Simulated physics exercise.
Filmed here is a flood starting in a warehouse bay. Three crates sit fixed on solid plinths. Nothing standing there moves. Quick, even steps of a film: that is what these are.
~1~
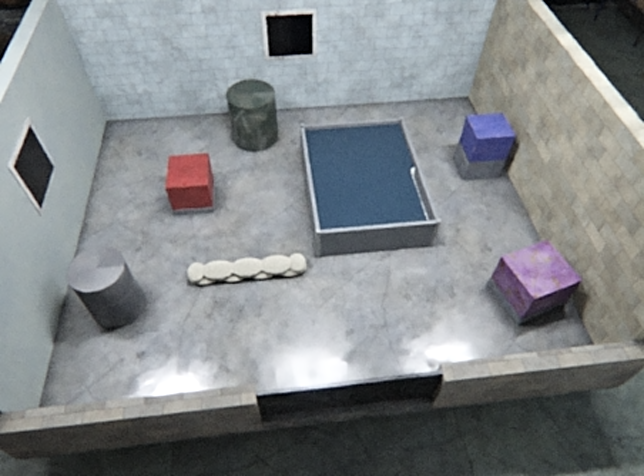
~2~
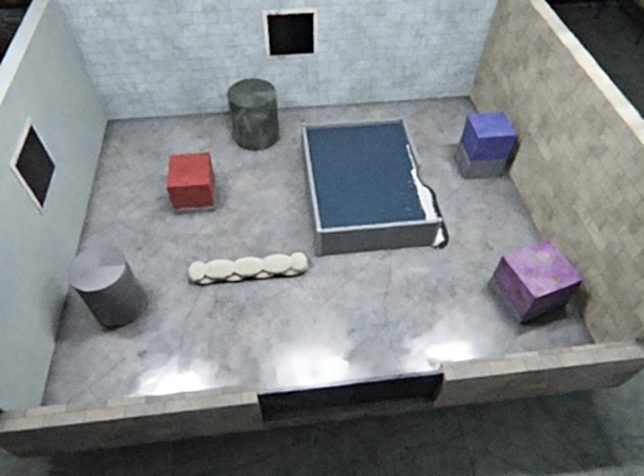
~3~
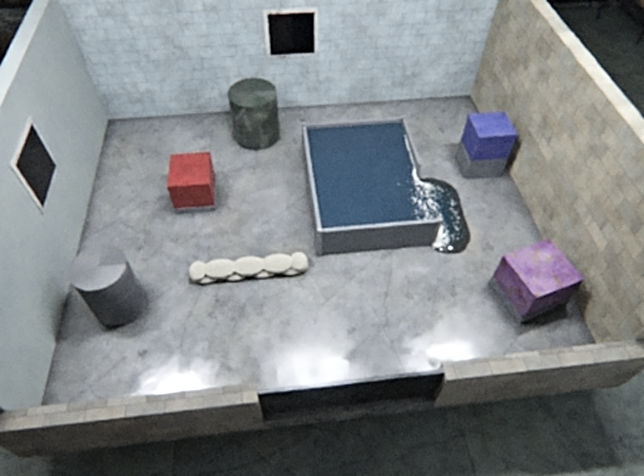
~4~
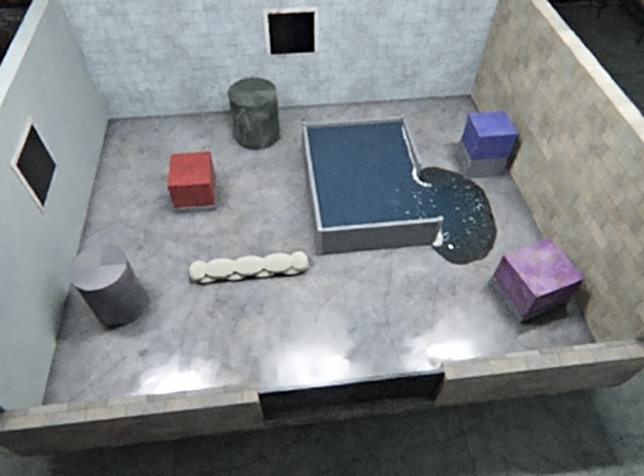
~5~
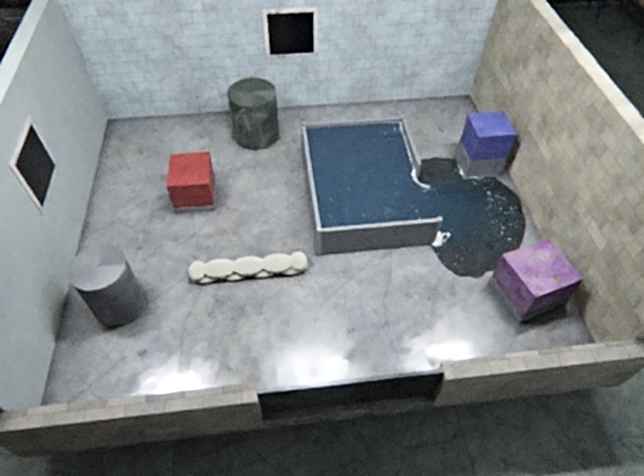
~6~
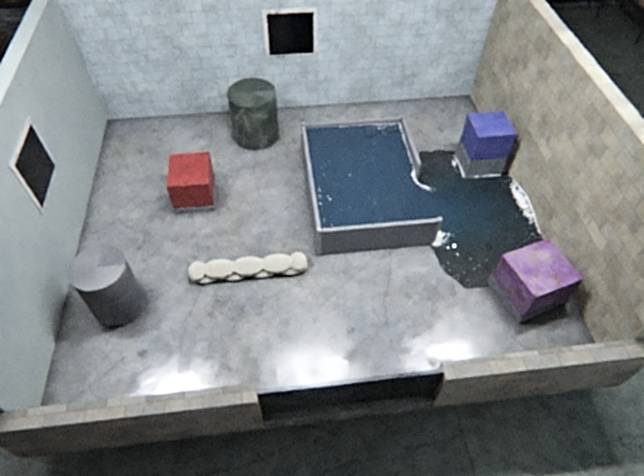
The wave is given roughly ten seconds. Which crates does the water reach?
The red crate is not reached; the blue crate is not reached; the purple crate is reached.
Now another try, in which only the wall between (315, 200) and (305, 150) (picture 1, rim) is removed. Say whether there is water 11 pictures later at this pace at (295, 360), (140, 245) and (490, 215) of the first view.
Spared, then sodden, then spared.
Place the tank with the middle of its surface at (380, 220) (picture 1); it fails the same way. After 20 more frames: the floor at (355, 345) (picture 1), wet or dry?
Submerged.
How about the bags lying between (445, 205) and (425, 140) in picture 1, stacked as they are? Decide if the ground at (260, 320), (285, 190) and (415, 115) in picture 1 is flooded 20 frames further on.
First spot spared, second spared, third inundated.
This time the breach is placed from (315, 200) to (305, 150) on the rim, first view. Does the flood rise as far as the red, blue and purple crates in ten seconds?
As it turns out, the red crate is swamped, the blue crate stays unwetted, and the purple crate stays unwetted.
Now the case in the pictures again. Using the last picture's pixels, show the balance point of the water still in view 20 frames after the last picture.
Centre point: Around (421, 209).
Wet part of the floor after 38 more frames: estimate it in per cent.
Estimate: Some 60 in a hundred.
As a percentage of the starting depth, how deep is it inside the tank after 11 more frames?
Near 58 in a hundred.
A moment on, water covers 10 % of the floor; the red crate not reached, the blue crate water round its plinth, the purple crate water round its plinth.
Next, water covers 15 % of the floor; the red crate not reached, the blue crate water round its plinth, the purple crate water round its plinth.
Then, water covers 35 % of the floor; the red crate not reached, the blue crate water round its plinth, the purple crate water round its plinth.
Later, water covers 60 % of the floor; the red crate not reached, the blue crate water round its plinth, the purple crate water round its plinth.
In the end, water covers 95 % of the floor; the red crate stayed above the water, the blue crate stayed above the water, the purple crate was topped.
